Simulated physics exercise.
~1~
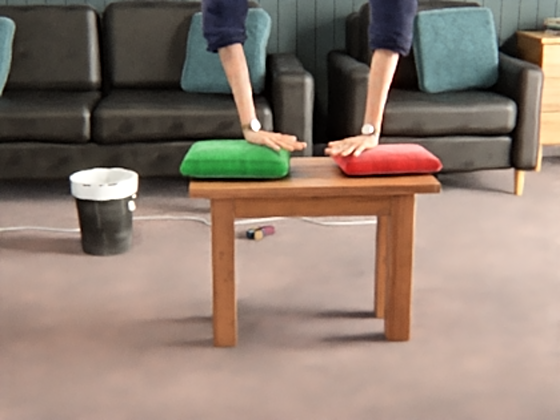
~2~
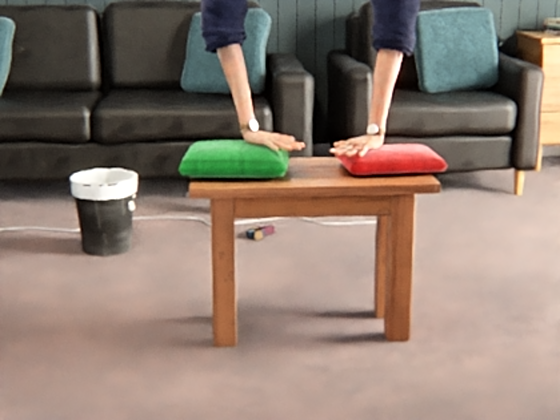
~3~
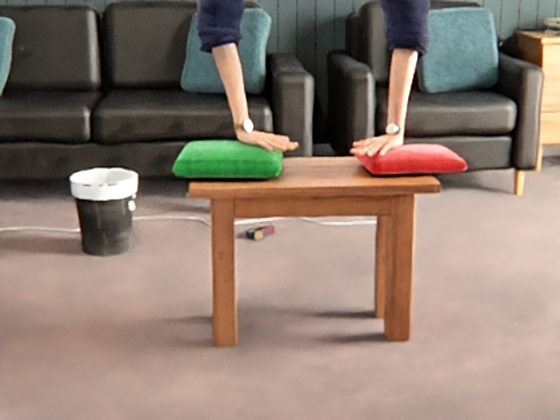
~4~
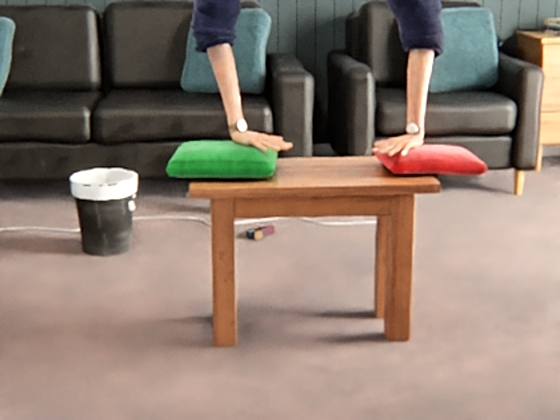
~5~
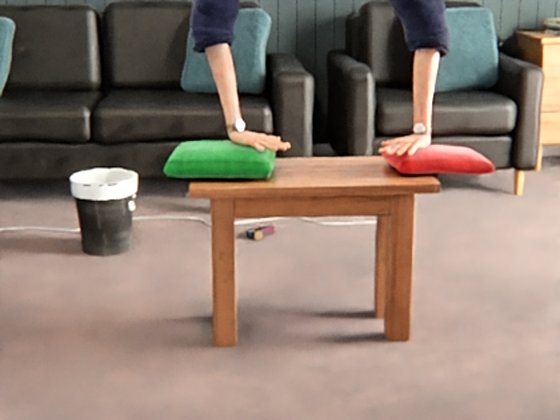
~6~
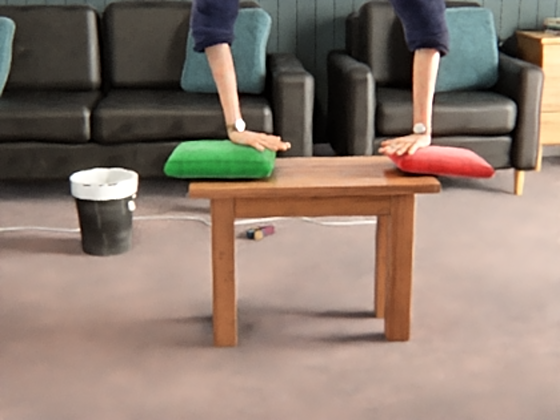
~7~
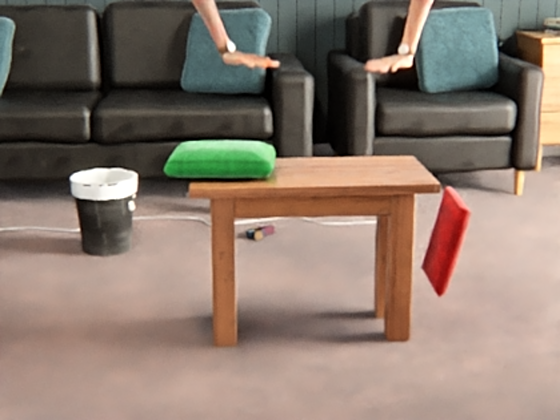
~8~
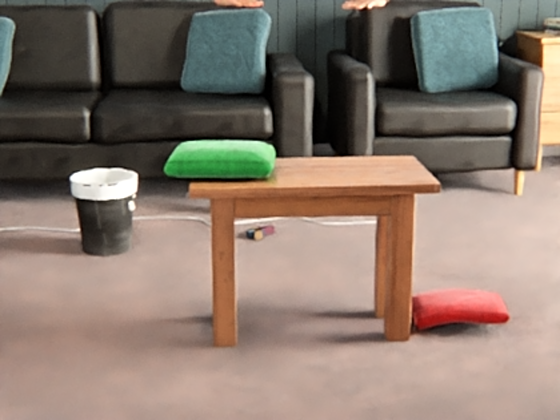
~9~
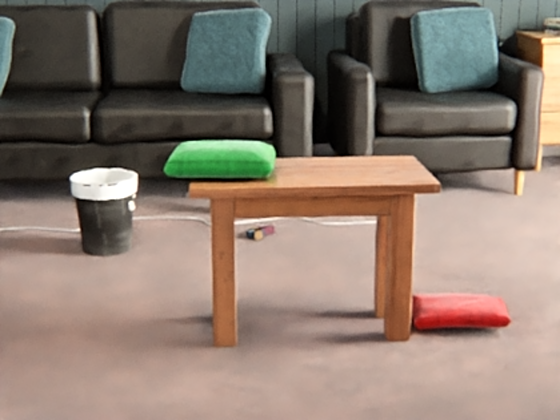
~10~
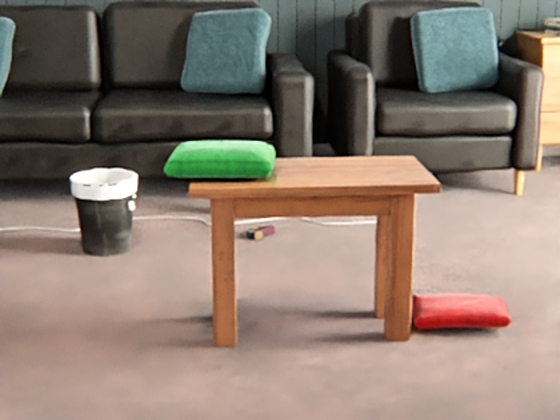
In this clip, two hands slide a green cushion-like bag left and a red one right on a wooden side table until both overhang its ends. The hands lift away, and the red bag tips off and lands on the floor while the green one stays put.
